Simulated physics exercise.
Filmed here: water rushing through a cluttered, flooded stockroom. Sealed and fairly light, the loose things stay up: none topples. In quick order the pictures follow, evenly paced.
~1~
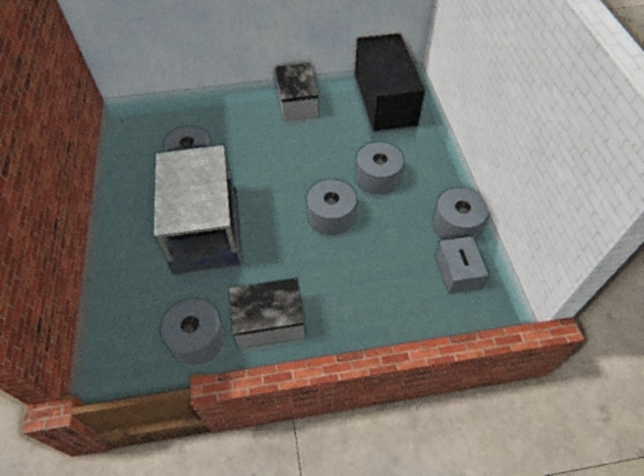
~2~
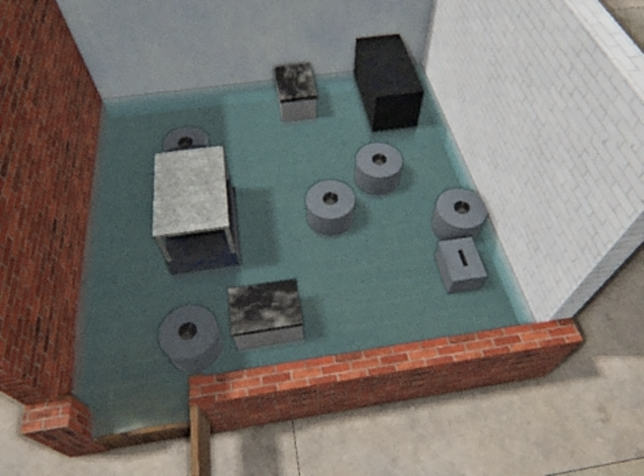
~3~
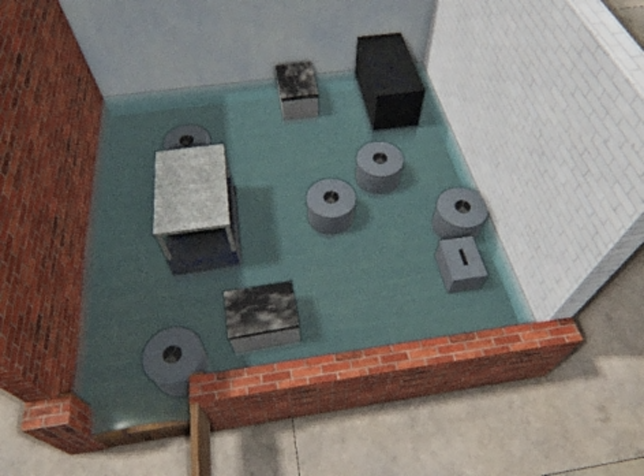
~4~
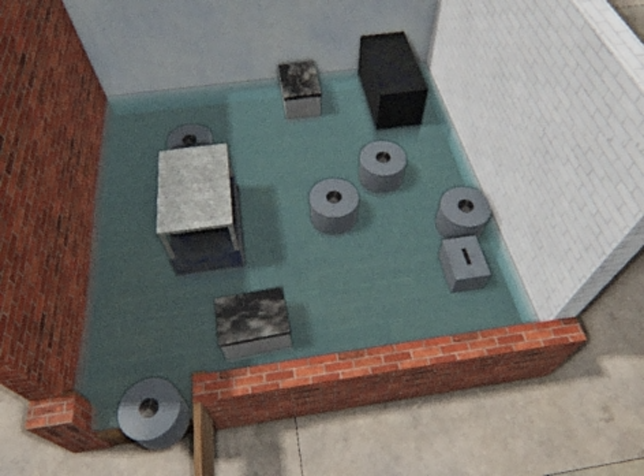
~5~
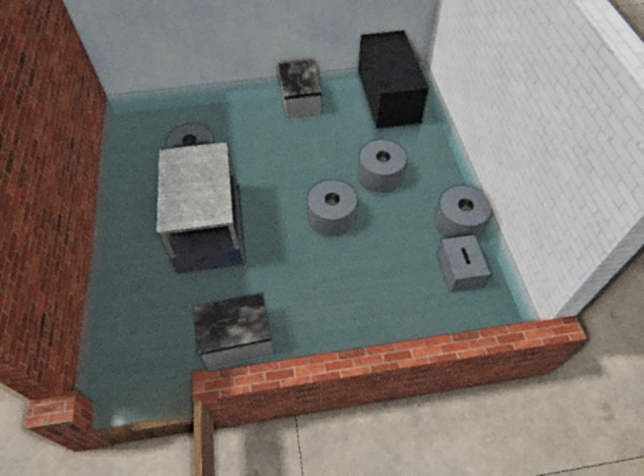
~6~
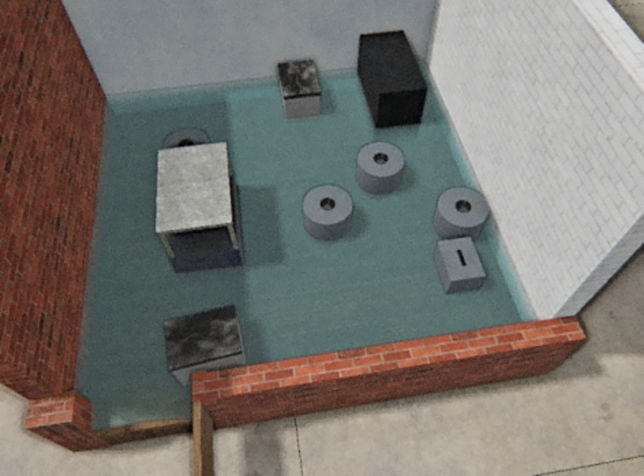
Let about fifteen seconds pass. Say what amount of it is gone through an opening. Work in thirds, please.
That would be one to two thirds.
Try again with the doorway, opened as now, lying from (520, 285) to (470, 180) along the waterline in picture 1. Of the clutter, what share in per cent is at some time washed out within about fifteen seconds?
That comes out at 90 in a hundred.
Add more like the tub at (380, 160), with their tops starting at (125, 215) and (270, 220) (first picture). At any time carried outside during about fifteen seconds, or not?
Taking them in turn: Held back, then held back.
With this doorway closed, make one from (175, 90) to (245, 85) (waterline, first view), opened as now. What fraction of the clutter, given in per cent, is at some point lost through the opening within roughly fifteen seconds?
Estimate: Close to 50 %.
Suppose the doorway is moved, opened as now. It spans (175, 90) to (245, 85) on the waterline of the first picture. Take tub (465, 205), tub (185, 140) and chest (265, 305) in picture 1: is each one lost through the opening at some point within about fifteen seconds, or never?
Following that order: Remains behind; escaped; remains behind.
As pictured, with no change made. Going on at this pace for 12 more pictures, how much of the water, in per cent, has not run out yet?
I'd estimate some 72 percent of the water stays.
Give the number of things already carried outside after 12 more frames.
The number works out to 2.
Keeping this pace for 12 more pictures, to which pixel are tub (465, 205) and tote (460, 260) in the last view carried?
Look for them close to (451, 230) and (432, 279).
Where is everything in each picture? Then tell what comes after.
The first frame shows a chest at (266, 305) floats; a tub at (331, 198) floats; 0 of 8 have shifted.
The second frame shows a chest at (265, 306), afloat; a tub at (330, 199) floats; 0 of 8 have shifted.
The third frame shows a chest at (261, 308), afloat, close to its start; a tub at (331, 198), afloat; 1 of 8 have shifted.
The fourth frame shows a chest at (251, 315) floats, close to its start; a tub at (334, 197) floats; 2 of 8 have shifted.
The fifth frame shows a chest at (231, 322), afloat, a stride from its start; a tub at (332, 199) floats, close to its start; 2 of 8 have shifted.
The sixth frame shows a chest at (202, 336), afloat, a stride from its start; a tub at (328, 204) floats, close to its start; 4 of 8 have shifted.
A moment on, 2 of 8 are out; 6 afloat.
Next, 2 of 8 are out; 6 afloat.
Later, 4 of 8 are out; 4 afloat.
In the end, 4 of 8 are out; 4 afloat.
